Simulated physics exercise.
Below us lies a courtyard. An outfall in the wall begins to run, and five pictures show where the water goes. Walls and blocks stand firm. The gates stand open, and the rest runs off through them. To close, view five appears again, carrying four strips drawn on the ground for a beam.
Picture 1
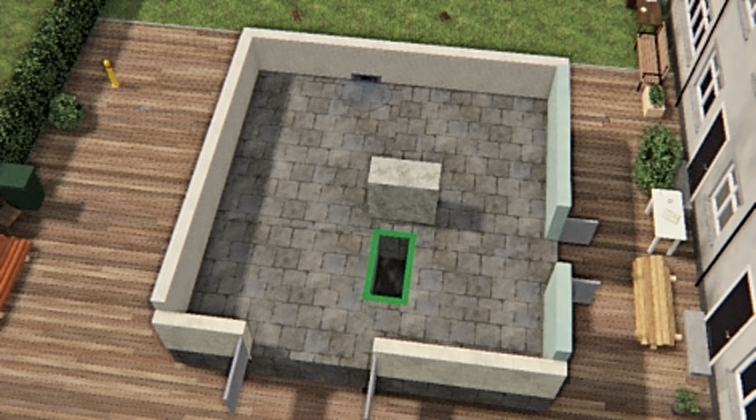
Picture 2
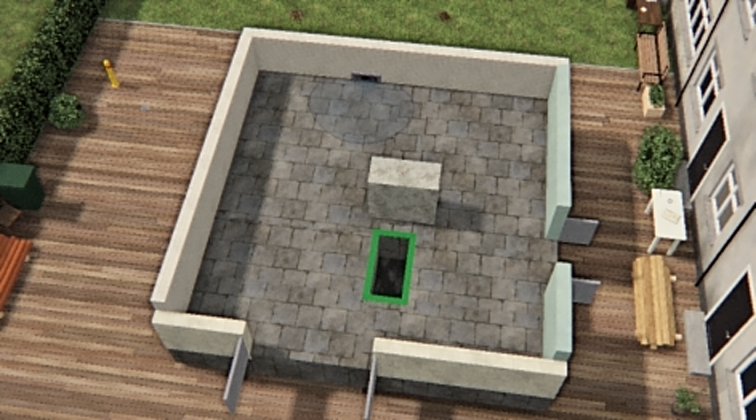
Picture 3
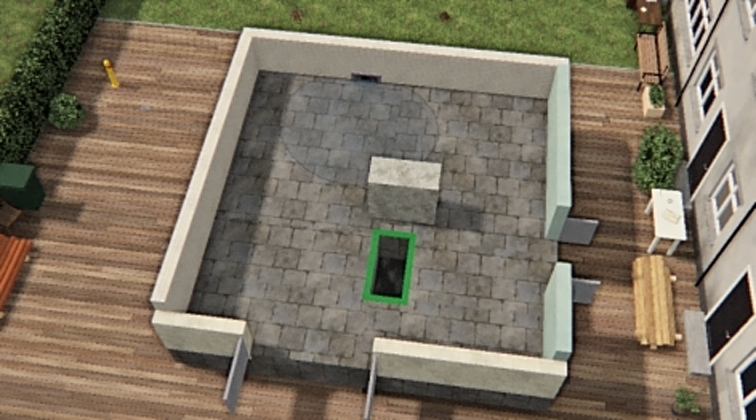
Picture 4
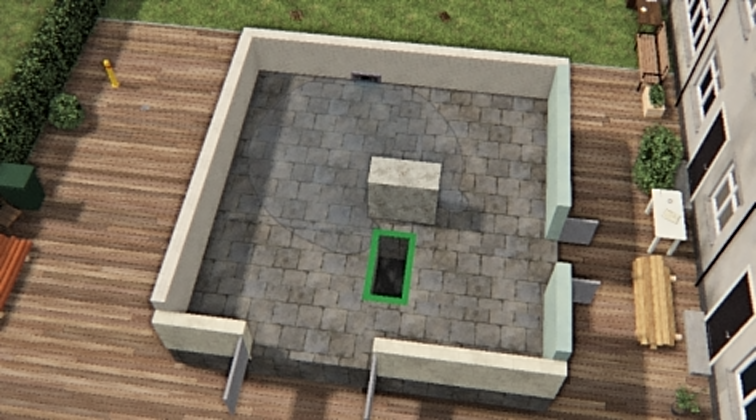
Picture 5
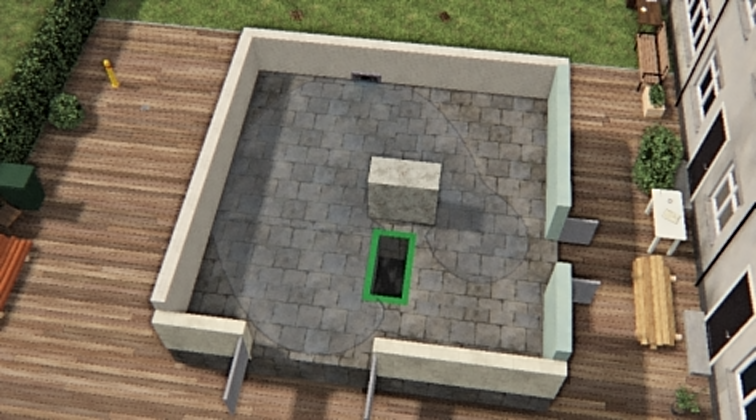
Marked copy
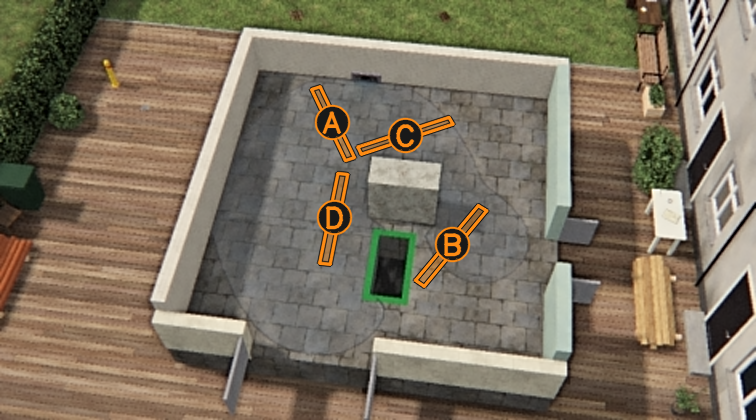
A thin sheet of water spread from the opening in the back wall across the grey courtyard paving, passed around the pale block, and reached the green-edged drain, leaving the far right corner dry.
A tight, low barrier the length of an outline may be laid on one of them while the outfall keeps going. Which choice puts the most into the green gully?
The best place is B.
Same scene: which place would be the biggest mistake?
C it is.
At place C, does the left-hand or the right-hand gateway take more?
The left gate.
On the marked copy, A from (315, 88) to (349, 159); B from (419, 283) to (482, 208); C from (359, 150) to (450, 120); D from (324, 263) to (342, 173).
With A, about 10 % of the stream goes into the green gully, about 89 % out by the gates.
With B, about 24 % of the stream goes into the green gully, about 72 % out by the gates.
With C, about 6 % of the stream goes into the green gully, about 86 % out by the gates.
With D, about 12 % of the stream goes into the green gully, about 85 % out by the gates.
